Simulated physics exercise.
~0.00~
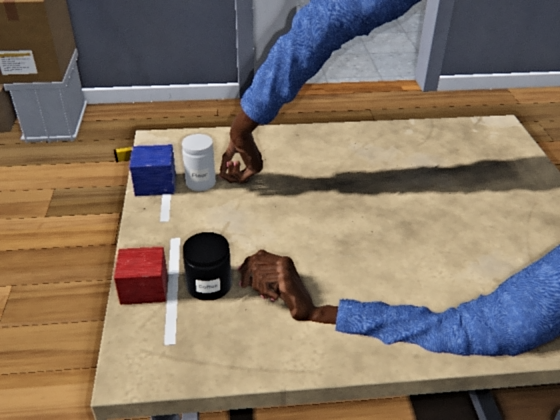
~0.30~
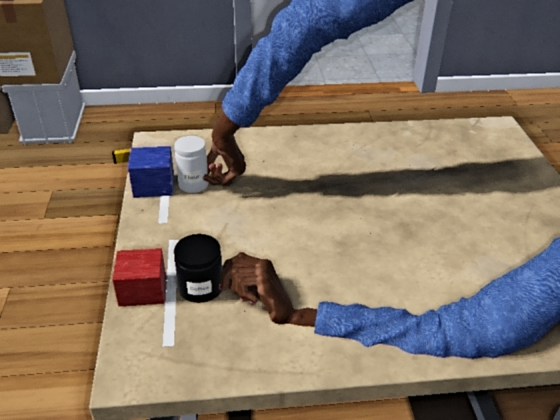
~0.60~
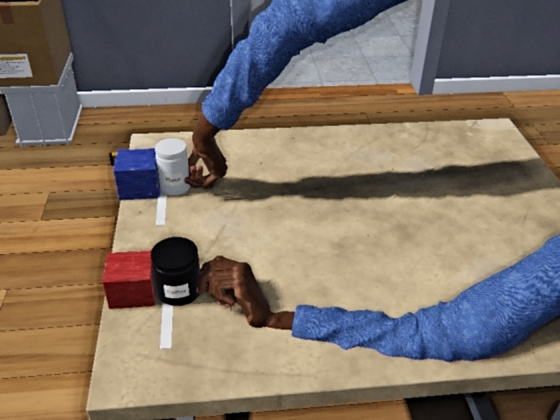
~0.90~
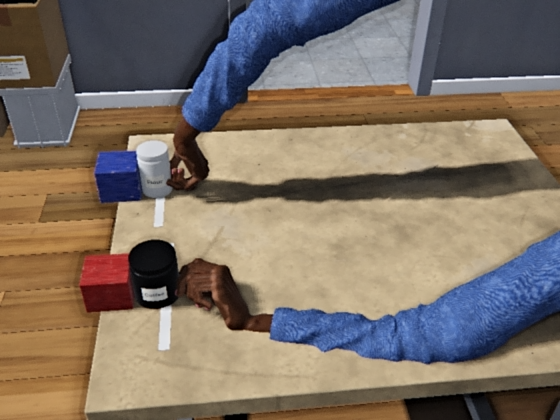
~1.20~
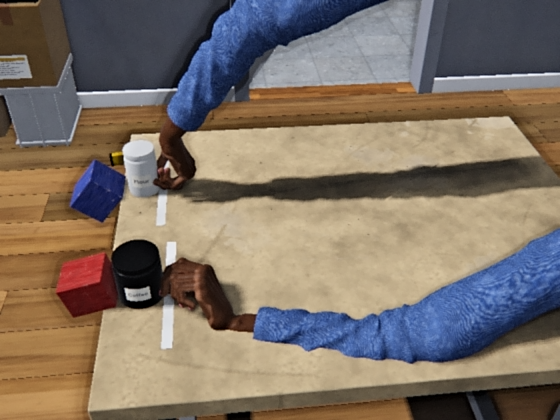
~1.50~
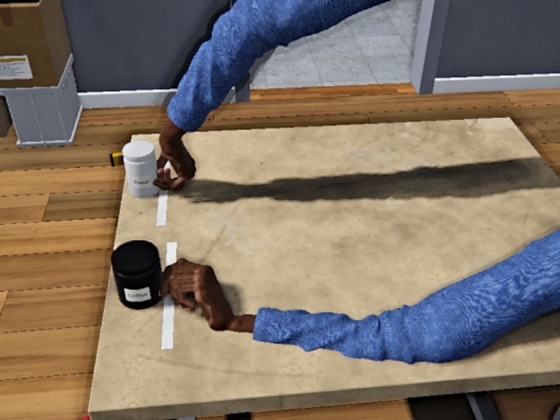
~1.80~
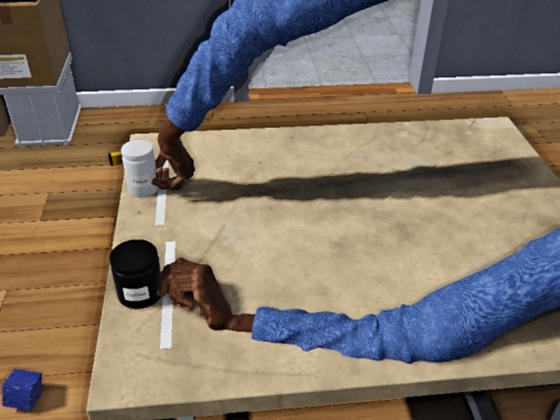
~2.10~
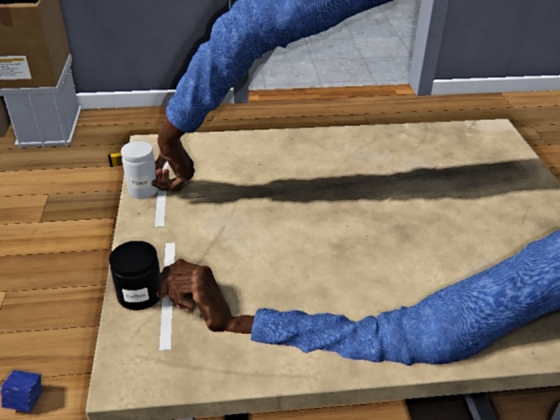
At first, two hands in blue sleeves rest on a tabletop, one behind a white jar with a blue block ahead of it, the other behind a black jar with a red block ahead. Both hands push leftward, and the jars shove the blocks toward the table's left edge. The blocks slide past the strips of white tape and out over the edge, where both tip and turn. Then they drop out of sight as the hands stop near the tape. Finally, the blue block lies on the floor at lower left, the red one is gone from view, and both jars remain upright on the table.
